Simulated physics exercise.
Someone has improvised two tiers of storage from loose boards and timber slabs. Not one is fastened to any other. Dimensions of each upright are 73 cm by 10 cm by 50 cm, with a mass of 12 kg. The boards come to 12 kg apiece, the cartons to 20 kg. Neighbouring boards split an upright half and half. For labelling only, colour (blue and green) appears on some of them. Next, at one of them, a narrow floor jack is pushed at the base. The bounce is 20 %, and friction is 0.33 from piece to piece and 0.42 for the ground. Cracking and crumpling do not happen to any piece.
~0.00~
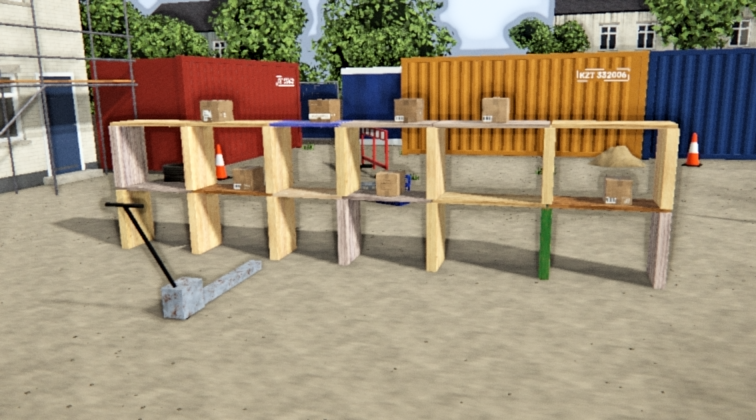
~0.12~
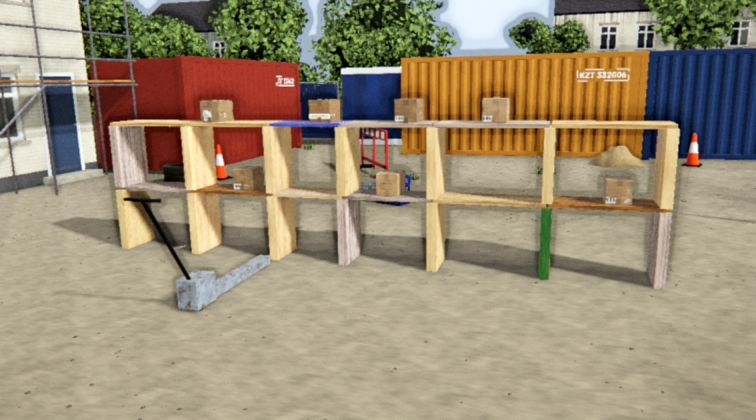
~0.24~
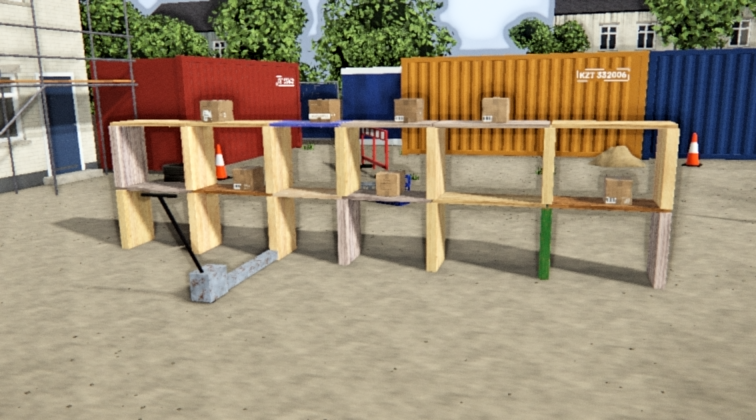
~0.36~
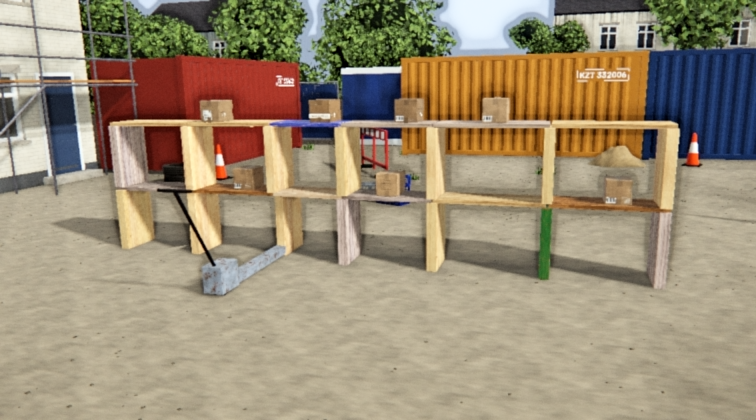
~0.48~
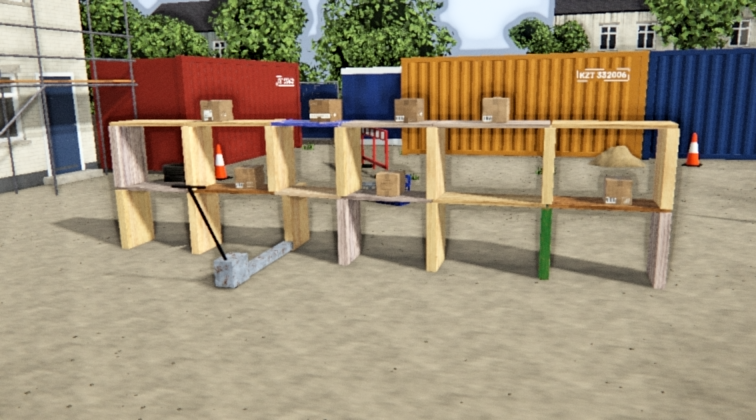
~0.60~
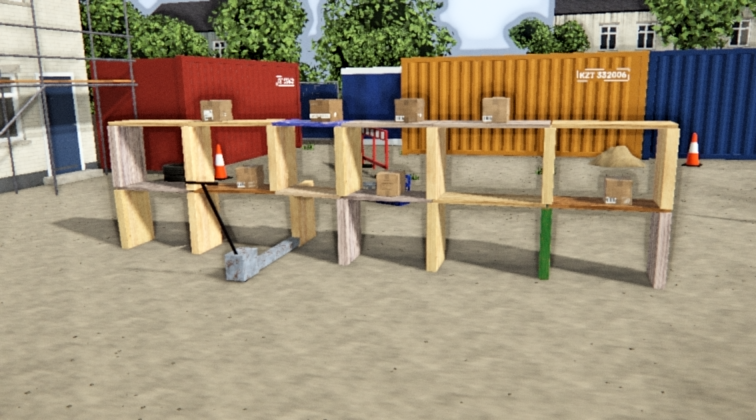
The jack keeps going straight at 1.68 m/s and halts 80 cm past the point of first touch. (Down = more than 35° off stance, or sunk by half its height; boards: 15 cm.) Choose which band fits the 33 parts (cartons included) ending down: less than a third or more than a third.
Over a third.
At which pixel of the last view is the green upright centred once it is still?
Look near (591, 271) in the final frame.
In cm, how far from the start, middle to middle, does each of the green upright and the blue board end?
So green shifts 50 cm, while blue shifts 130 cm.
After 0.90 s, 8 of the 33 pieces down; blue board 43° from how it stood, 31 cm lower.
After 1.24 s, 15 of the 33 pieces down; blue board 55° from how it stood, 1.13 m lower.
After 1.68 s, 21 of the 33 pieces down; blue board 39° from how it stood, 1.22 m lower; green upright 8° from how it stood.
After 2.30 s, 31 of the 33 pieces down; green upright on its side; blue board 29° from how it stood, 1.26 m lower.
In the end (5.8 s), 32 of the 33 pieces down; green upright on its side; blue board 29° from how it stood, 1.26 m lower. That is 97 per cent. From the last view, middles, green upright near (590, 271), blue board near (324, 232).
